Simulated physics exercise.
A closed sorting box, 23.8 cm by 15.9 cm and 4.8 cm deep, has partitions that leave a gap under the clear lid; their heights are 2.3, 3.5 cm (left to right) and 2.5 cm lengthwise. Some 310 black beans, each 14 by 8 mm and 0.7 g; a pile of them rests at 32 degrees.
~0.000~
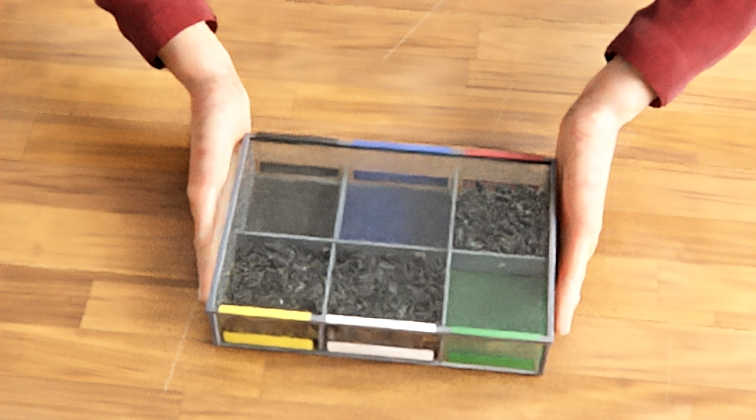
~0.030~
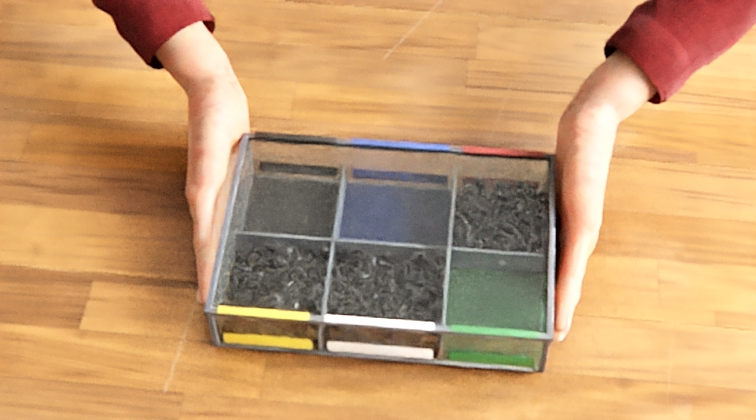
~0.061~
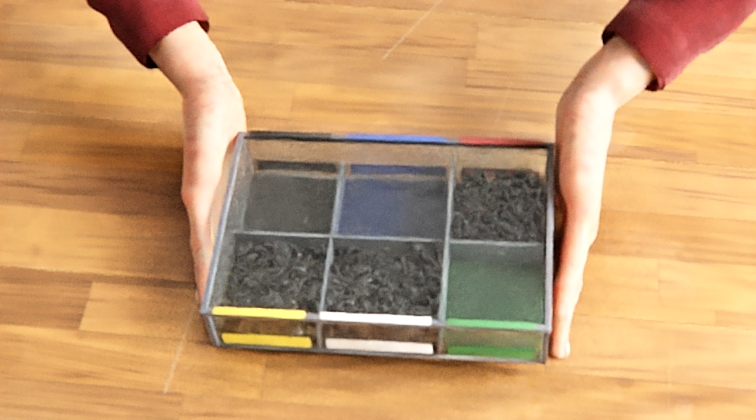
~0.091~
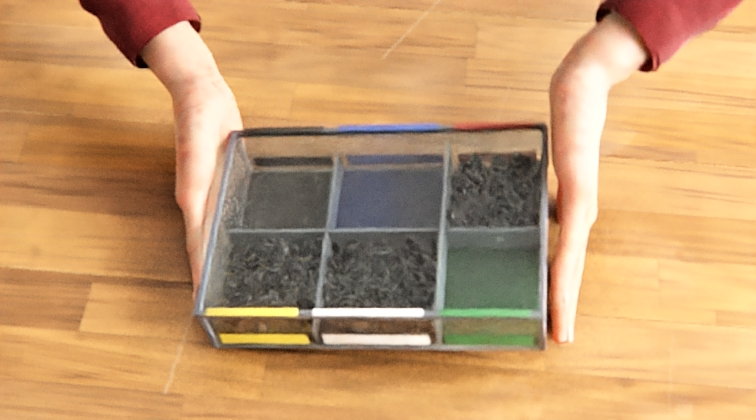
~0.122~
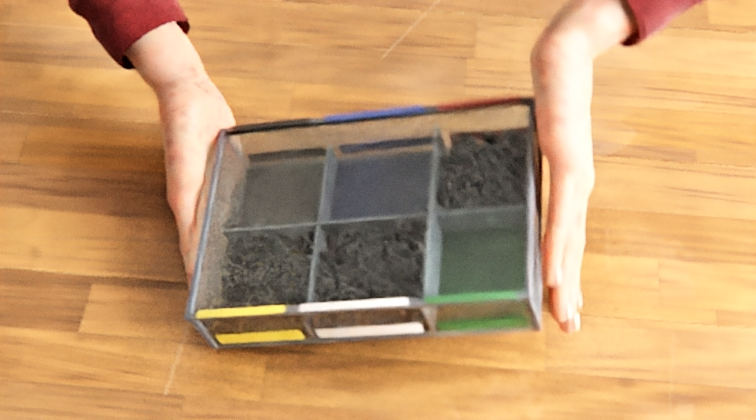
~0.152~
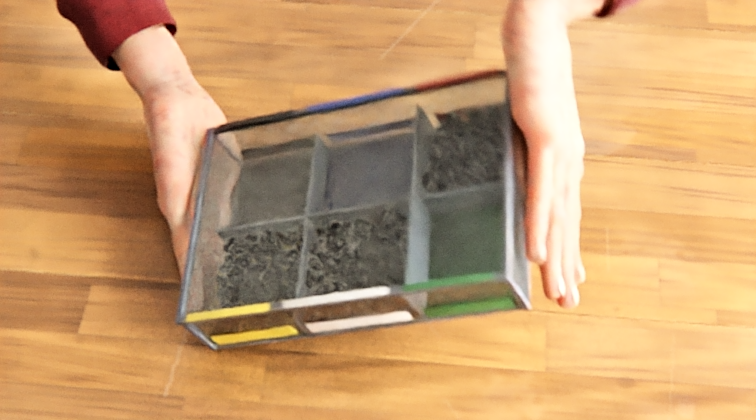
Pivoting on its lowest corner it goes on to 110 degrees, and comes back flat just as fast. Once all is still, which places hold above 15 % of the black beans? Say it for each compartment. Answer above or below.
Red compartment: Above; blue compartment: Below; green compartment: Below; yellow compartment: Above; white compartment: Below; black compartment: Below.
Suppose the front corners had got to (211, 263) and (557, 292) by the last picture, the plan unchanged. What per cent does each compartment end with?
Red 35; blue 40; green 0; yellow 0; white 0; black 30.
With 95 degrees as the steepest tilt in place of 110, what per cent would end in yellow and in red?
In that case yellow 65; red 20.
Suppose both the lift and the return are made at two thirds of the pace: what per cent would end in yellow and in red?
Yellow 65, red 20.
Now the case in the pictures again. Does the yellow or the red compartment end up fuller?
It is the yellow one.
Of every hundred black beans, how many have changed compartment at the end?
Roughly 45 per cent.
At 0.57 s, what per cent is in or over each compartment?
Red 25; blue 5; green 5; yellow 50; white 20; black 0.
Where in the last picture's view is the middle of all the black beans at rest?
At about (291, 285).
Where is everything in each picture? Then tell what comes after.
The first frame shows box tilt 0 degrees, front corners at (212, 308) and (547, 338); red 30 %, yellow 30 %, white 35 %.
The second frame shows box tilt 1 degrees, front corners at (211, 309) and (547, 336).
The third frame shows box tilt 4 degrees, front corners at (207, 310) and (545, 327), lowest corner left front.
The fourth frame shows box tilt 9 degrees, front corners at (201, 312) and (539, 313), lowest corner left front.
The fifth frame shows box tilt 16 degrees, front corners at (192, 315) and (525, 294), lowest corner left front.
The sixth frame shows box tilt 24 degrees, front corners at (183, 318) and (503, 274), lowest corner left front; red 30 %, yellow 30 %, white 35 %. The box's pace is about 260 degrees a second.
After 0.57 s, tilt 109 degrees; red 25 %, blue 5 %, green 5 %, yellow 50 %, white 20 %.
Then, at 0.85 s, tilt 45 degrees; red 20 %, yellow 60 %, white 10 %, black 5 %.
After 1.23 s, tilt 0 degrees; red 20 %, green 5 %, yellow 60 %, white 10 %, black 5 %.
At rest (1.7 s), red 20 %, blue 0 %, green 5 %, yellow 60 %, white 10 %, black 5 %.
